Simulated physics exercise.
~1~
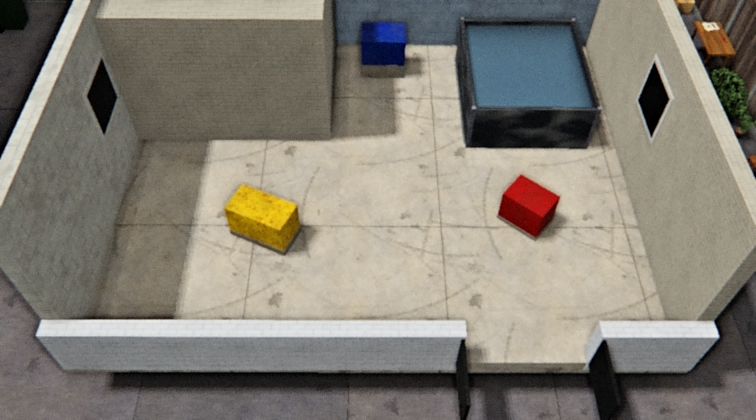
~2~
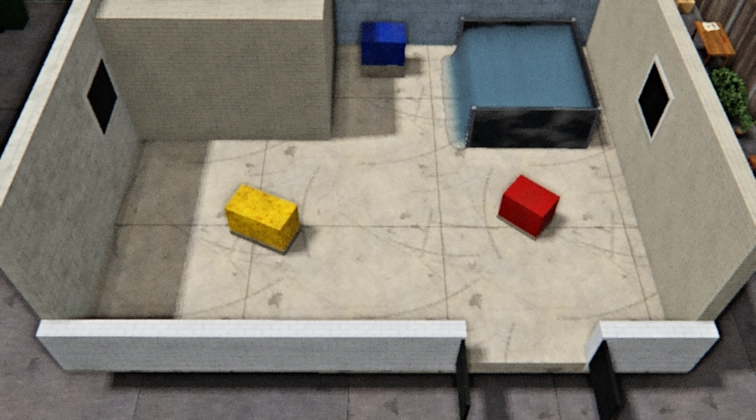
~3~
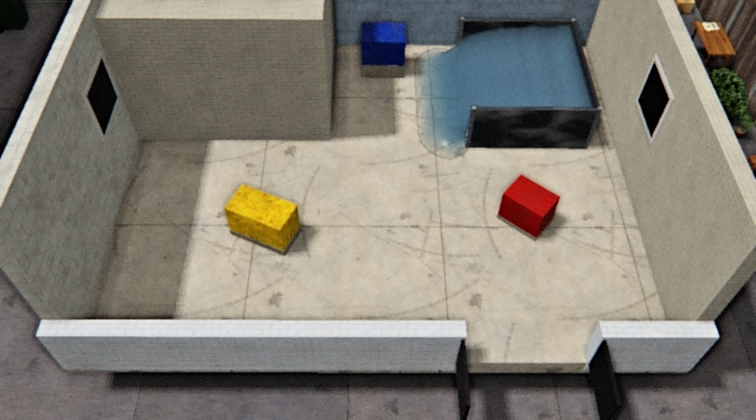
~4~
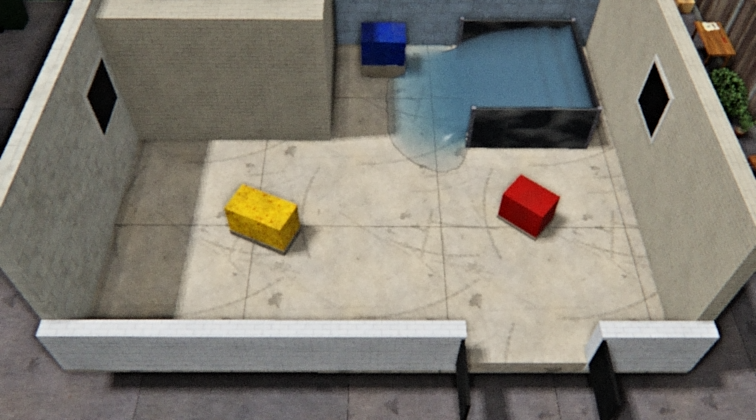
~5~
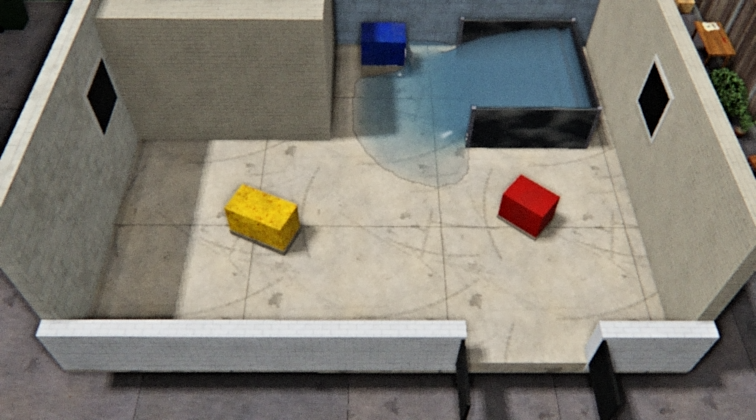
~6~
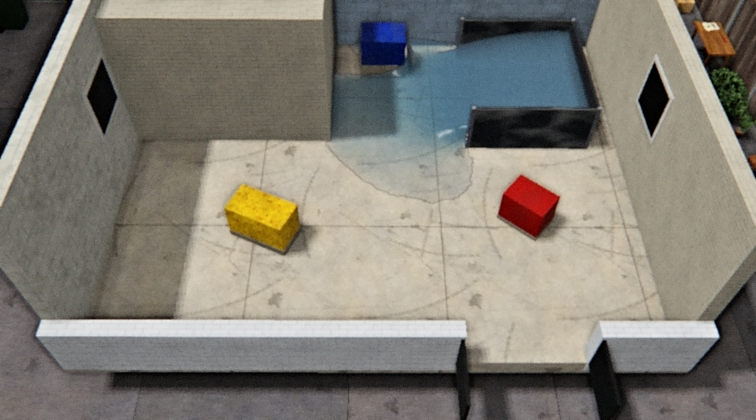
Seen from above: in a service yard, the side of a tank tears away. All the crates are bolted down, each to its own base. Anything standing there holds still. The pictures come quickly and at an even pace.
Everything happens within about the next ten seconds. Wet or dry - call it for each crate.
Calls: Yellow crate - wet; blue crate - wet; red crate - wet.
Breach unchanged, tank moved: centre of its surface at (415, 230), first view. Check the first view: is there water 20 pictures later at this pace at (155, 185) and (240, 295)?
Taking the spots in order: Swamped, swamped.
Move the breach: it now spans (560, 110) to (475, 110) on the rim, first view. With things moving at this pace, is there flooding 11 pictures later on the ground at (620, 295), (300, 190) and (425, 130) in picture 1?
Those three places would be soaking, still unsoaked and still unsoaked, in that order.
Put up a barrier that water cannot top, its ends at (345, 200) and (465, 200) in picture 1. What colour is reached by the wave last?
That would be the red one.
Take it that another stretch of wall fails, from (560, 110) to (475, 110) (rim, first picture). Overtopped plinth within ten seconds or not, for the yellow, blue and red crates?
Then yellow crate gets flooded, blue crate is untouched and red crate gets flooded.
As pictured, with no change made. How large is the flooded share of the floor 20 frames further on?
Roughly 65 %.
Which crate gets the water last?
It would be the red one.
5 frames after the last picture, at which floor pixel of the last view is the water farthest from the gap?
Close to (205, 172).
A moment on, water covers 30 % of the floor; the yellow crate water round its plinth, the blue crate water round its plinth, the red crate not reached.
Next, water covers 40 % of the floor; the yellow crate water round its plinth, the blue crate water round its plinth, the red crate not reached.
Then, water covers 65 % of the floor; the yellow crate water round its plinth, the blue crate water round its plinth, the red crate not reached.
Later, water covers 95 % of the floor; the yellow crate water round its plinth, the blue crate water round its plinth, the red crate water round its plinth.
In the end, water covers 100 % of the floor; the yellow crate was topped, the blue crate was topped, the red crate was topped.
